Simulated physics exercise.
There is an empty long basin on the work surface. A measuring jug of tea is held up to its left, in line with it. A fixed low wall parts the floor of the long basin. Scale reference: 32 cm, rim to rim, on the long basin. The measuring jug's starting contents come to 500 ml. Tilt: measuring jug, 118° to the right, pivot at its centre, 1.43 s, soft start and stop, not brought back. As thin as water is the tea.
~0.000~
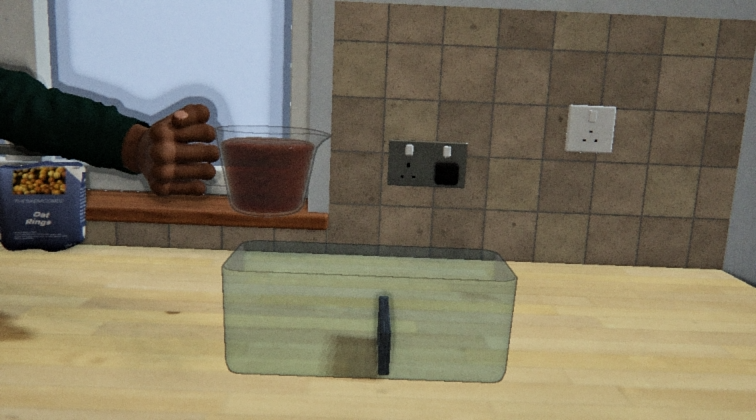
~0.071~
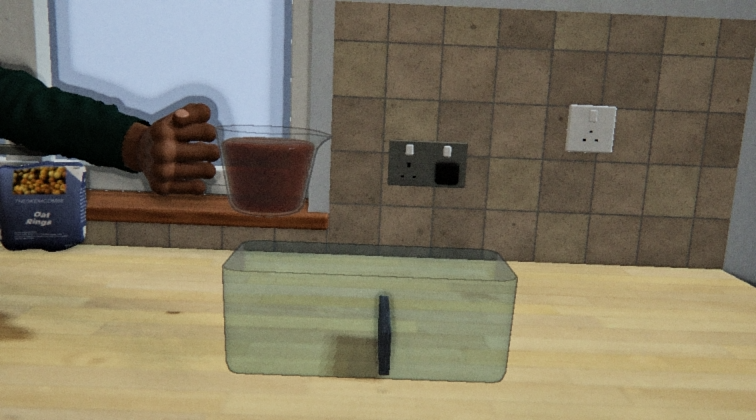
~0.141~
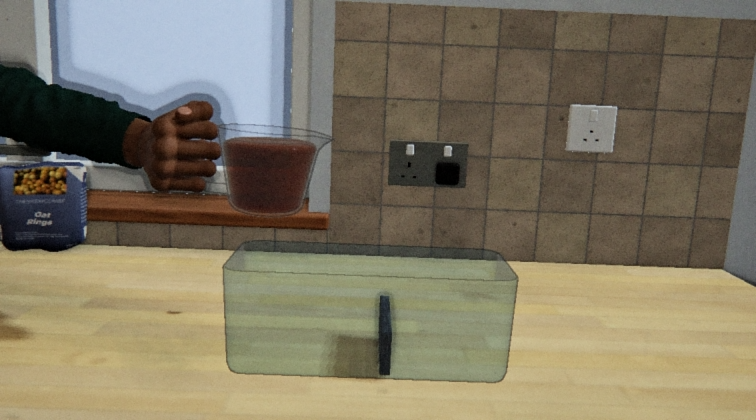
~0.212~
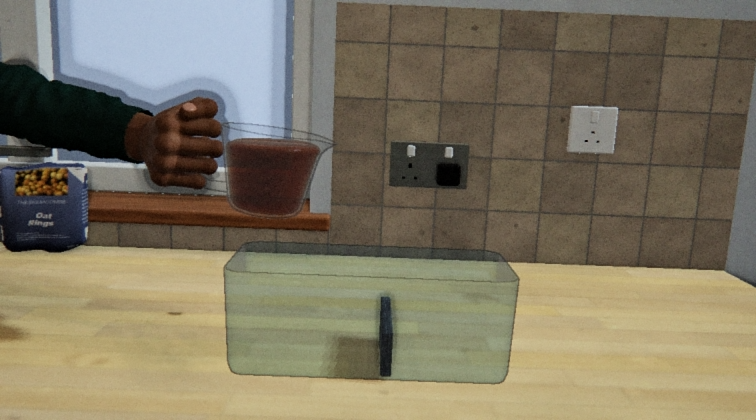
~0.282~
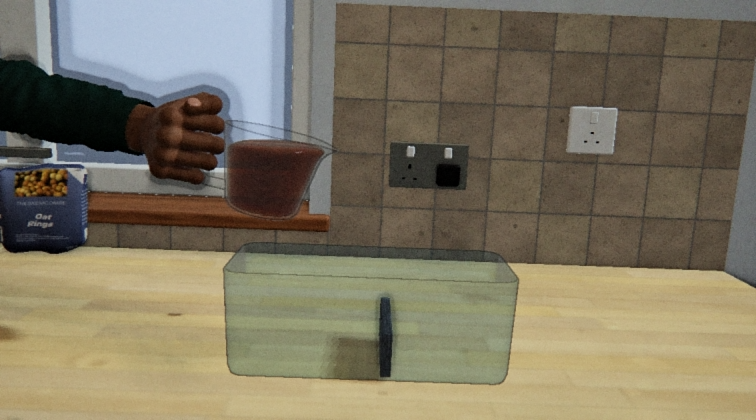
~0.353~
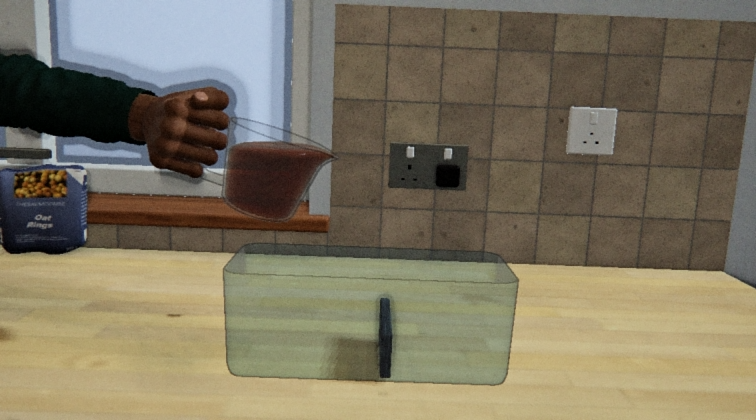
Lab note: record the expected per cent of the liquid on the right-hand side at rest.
Expected right-hand share: 19 per cent.
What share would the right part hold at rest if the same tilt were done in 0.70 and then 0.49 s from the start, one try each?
I'd expect close to 10 per cent and then close to 10 per cent.
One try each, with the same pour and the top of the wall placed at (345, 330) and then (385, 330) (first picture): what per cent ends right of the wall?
I'd put it at about 80 per cent for the first and about 30 per cent for the second.
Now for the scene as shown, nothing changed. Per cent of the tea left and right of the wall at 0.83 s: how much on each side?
20 left and 14 right, roughly.
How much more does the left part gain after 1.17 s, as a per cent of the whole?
5 %.
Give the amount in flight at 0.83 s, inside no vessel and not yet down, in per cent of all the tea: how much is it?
Around 18 in a hundred.
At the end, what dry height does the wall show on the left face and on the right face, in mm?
Left about 32 mm, while the right is about 46 mm.
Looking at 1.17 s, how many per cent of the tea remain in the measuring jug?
About 2 % is still there.
By 0.83 s the tilt is 73° and 49 per cent is still to pour, 19 is left of the wall and 13 right of it.
By 1.17 s the tilt is 109° and 2 per cent is still to pour, 76 is left of the wall and 18 right of it.
By 1.54 s the tilt is 118° and 0 per cent is still to pour, 81 is left of the wall and 19 right of it.
By 1.93 s the tilt is 118° and 0 per cent is still to pour, 81 is left of the wall and 19 right of it.
At rest 81 per cent lies left of the wall, 19 right of it and 1 outside.
